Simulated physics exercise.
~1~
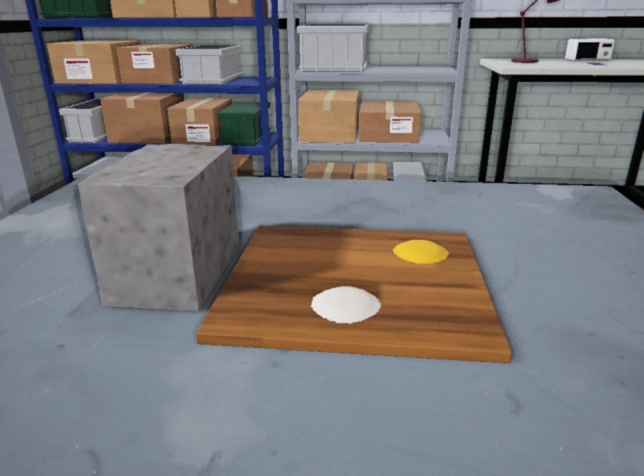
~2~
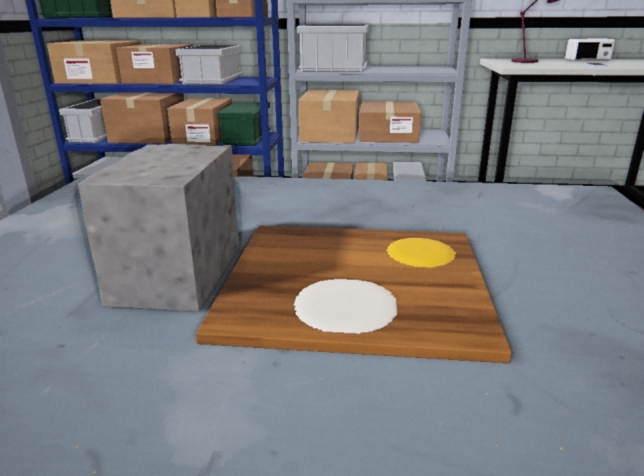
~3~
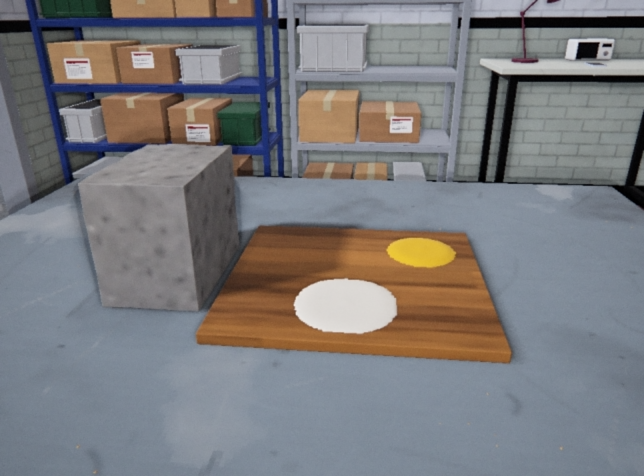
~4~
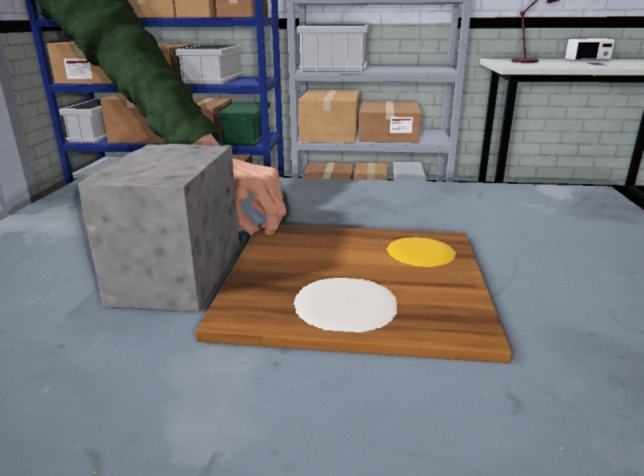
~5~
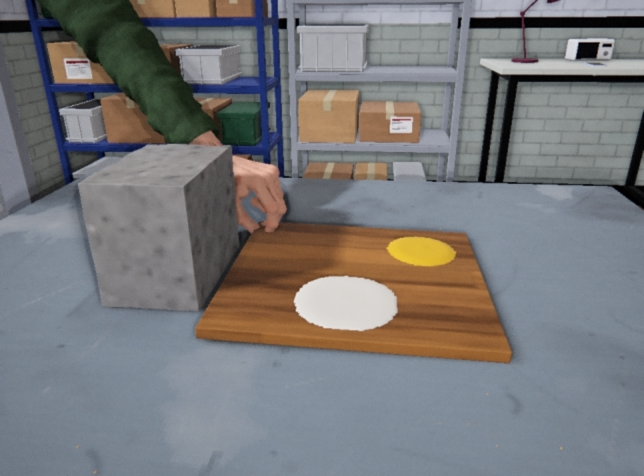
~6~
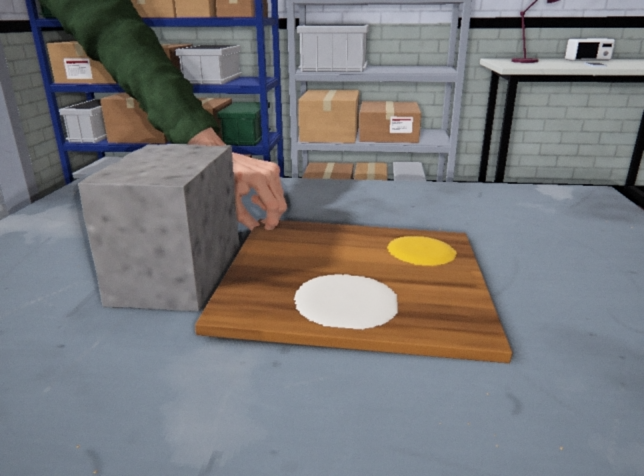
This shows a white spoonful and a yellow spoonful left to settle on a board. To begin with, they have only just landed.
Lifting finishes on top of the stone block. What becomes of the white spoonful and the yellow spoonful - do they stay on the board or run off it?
We would see that the white spoonful runs off, the yellow spoonful runs off.
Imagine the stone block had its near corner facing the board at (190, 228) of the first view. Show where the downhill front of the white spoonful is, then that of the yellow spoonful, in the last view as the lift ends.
(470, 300) and (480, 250).
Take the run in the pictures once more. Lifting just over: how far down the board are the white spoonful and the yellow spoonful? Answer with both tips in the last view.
Taking them in order, that's (494, 306) and (478, 253).
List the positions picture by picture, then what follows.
In the first frame, the board lies flat; white spoonful (346, 301) a low mound; yellow spoonful (421, 248) a low mound; stone block (141, 252).
In the second frame, they settle; white spoonful (346, 303) spread thin; yellow spoonful (421, 250) spread thin.
In the third frame, at rest; white spoonful (346, 303) spread thin; yellow spoonful (421, 250) spread thin.
In the fourth frame, a hand takes the end; white spoonful (346, 302) spread thin; yellow spoonful (421, 250) spread thin.
In the fifth frame, the end is rising; white spoonful (346, 300) spread thin; yellow spoonful (421, 249) spread thin.
In the sixth frame, the board slopes by about 2°; white spoonful (346, 299) spread thin; yellow spoonful (421, 248) spread thin; stone block (141, 252).
Shortly, slope about 33°; the white spoonful has crept down a long way; the yellow spoonful is dripping off the low end.
Then, the white spoonful is dripping off the low end; the yellow spoonful is dripping off the low end.
At the finish, slope about 33°; the white spoonful is dripping off the low end; the yellow spoonful is dripping off the low end.
